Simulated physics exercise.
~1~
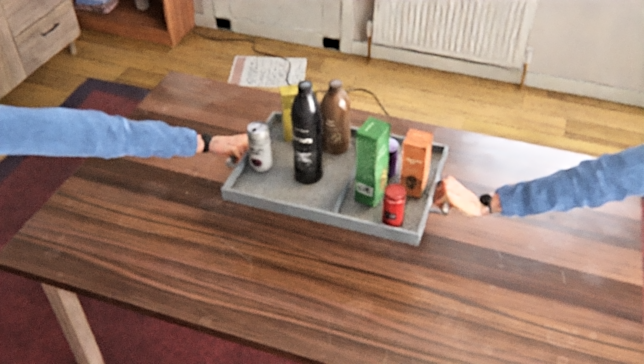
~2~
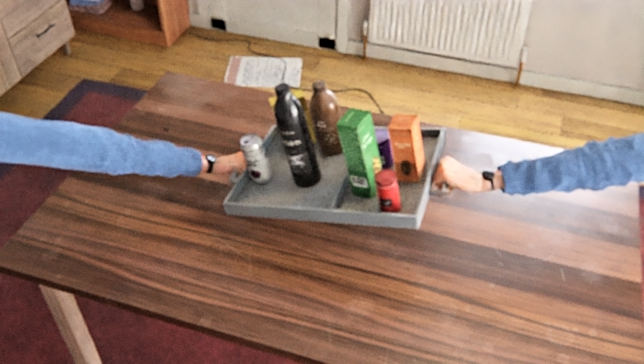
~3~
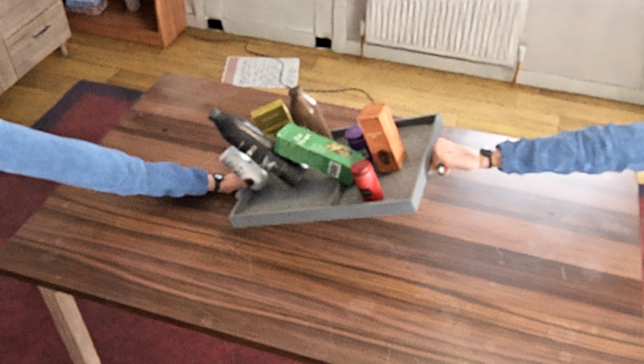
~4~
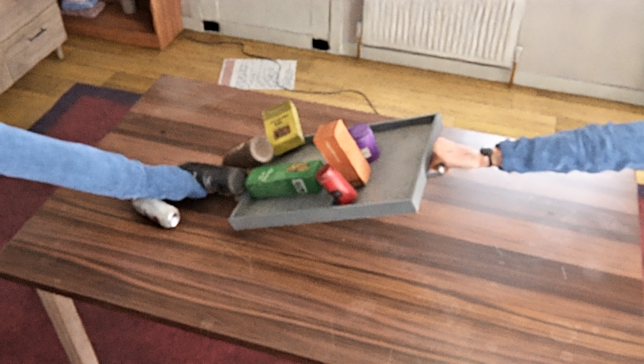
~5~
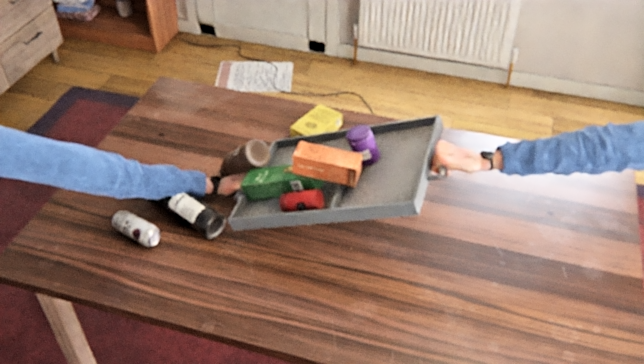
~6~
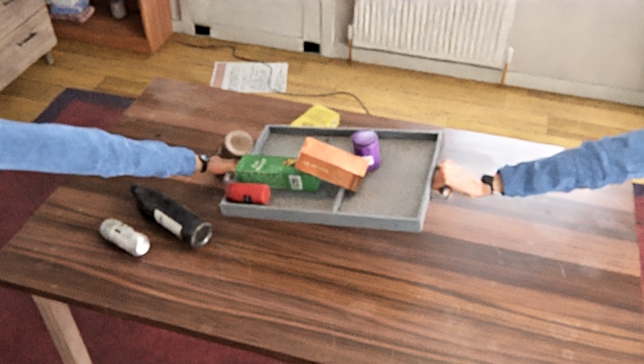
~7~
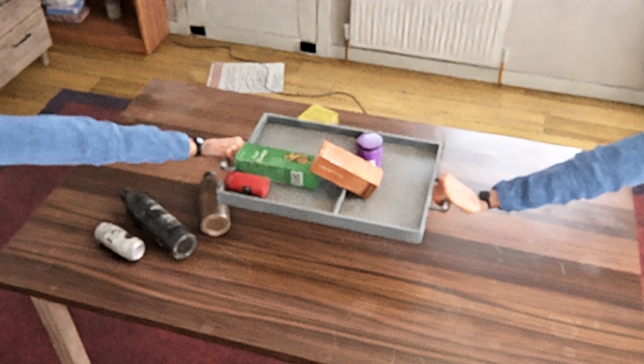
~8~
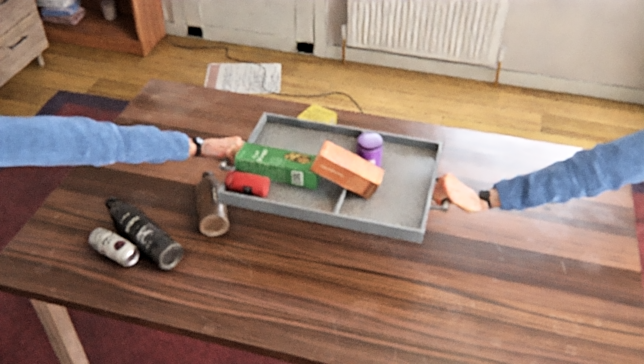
Two hands tilt a loaded tray left, spilling bottles and a can, then level it.
